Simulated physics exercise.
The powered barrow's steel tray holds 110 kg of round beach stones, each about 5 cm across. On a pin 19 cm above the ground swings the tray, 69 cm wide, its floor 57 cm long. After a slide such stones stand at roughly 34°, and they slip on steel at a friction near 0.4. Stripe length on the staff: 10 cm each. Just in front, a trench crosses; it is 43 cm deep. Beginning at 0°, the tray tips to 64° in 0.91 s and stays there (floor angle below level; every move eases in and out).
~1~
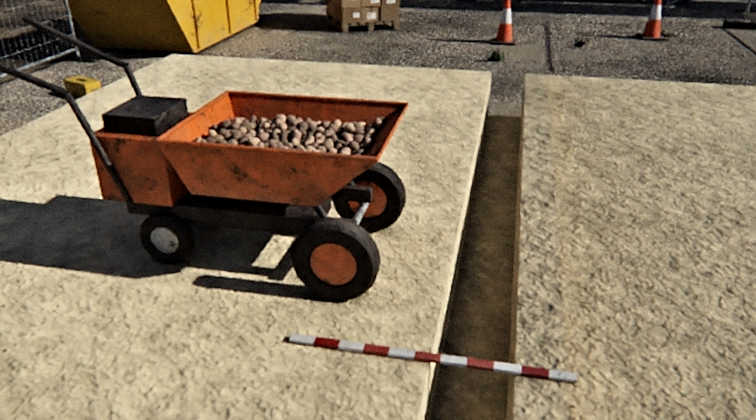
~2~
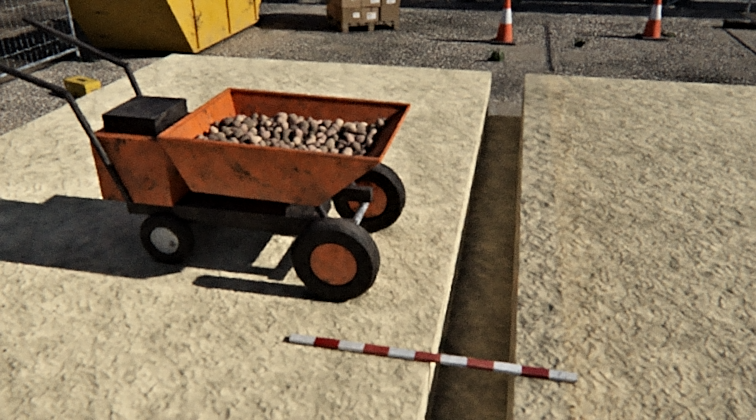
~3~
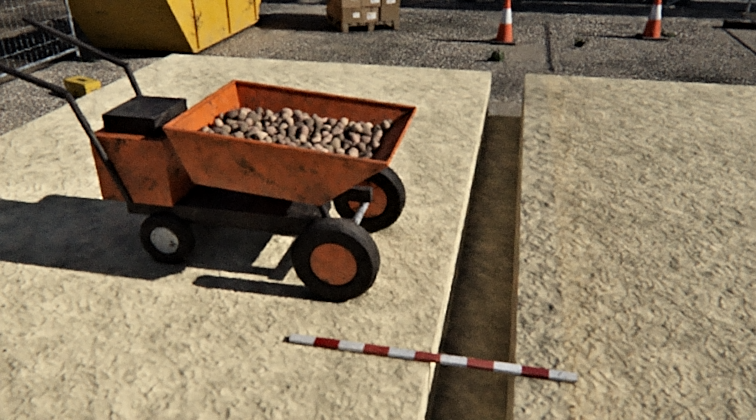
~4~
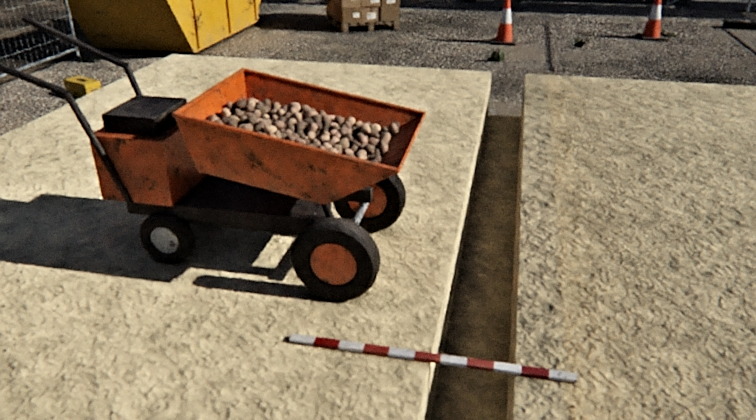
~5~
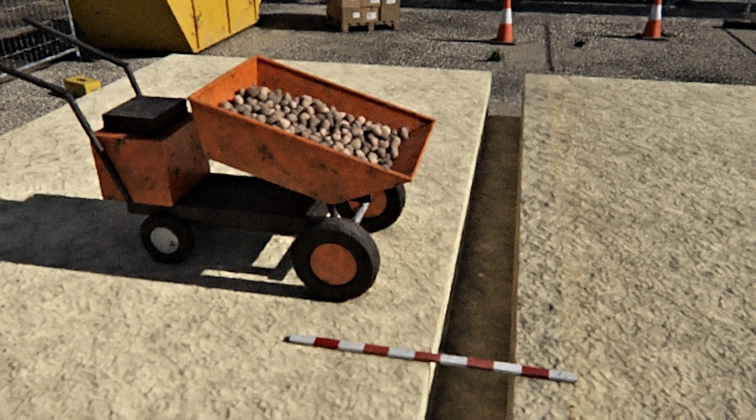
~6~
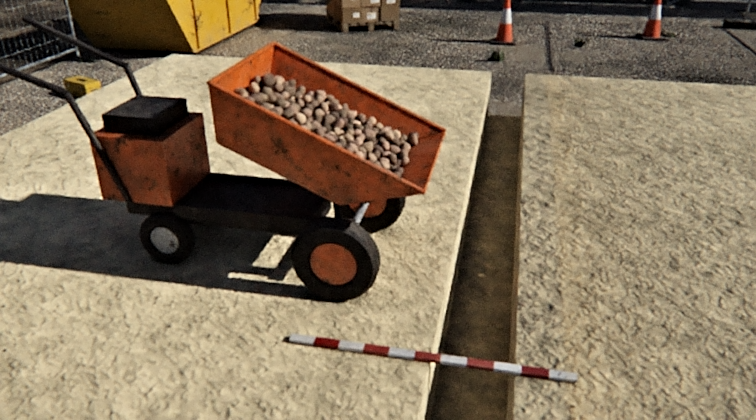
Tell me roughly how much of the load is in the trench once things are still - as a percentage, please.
I would put it at 49 %.
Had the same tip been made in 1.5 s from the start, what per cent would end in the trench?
It'd be some 60 per cent.
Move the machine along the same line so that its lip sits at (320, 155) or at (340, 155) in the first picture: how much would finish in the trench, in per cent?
Roughly 95 in a hundred from the first, 90 in a hundred from the second.
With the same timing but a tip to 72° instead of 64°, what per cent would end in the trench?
In that case around 60 percent.
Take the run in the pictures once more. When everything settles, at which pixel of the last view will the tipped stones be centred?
I'd point to around (524, 277).
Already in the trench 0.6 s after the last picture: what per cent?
Around 25 per cent of it.
Then, 0.3 s after the last picture the floor is at 54°, 100 % in the tray; the foremost stones are at (444, 209).
Then, 0.6 s after the last picture the floor is at 64°, 67 % in the tray, 26 % in the trench, 7 % past the trench; the foremost stones are at (542, 282).
Then, 1.0 s after the last picture the floor is at 64°, 15 % in the tray, 37 % in the trench, 49 % past the trench; the foremost stones are at (684, 281).
Then, 2.9 s after the last picture the floor is at 64°, 0 % in the tray, 49 % in the trench, 51 % past the trench; the foremost stones are past the picture's edge.
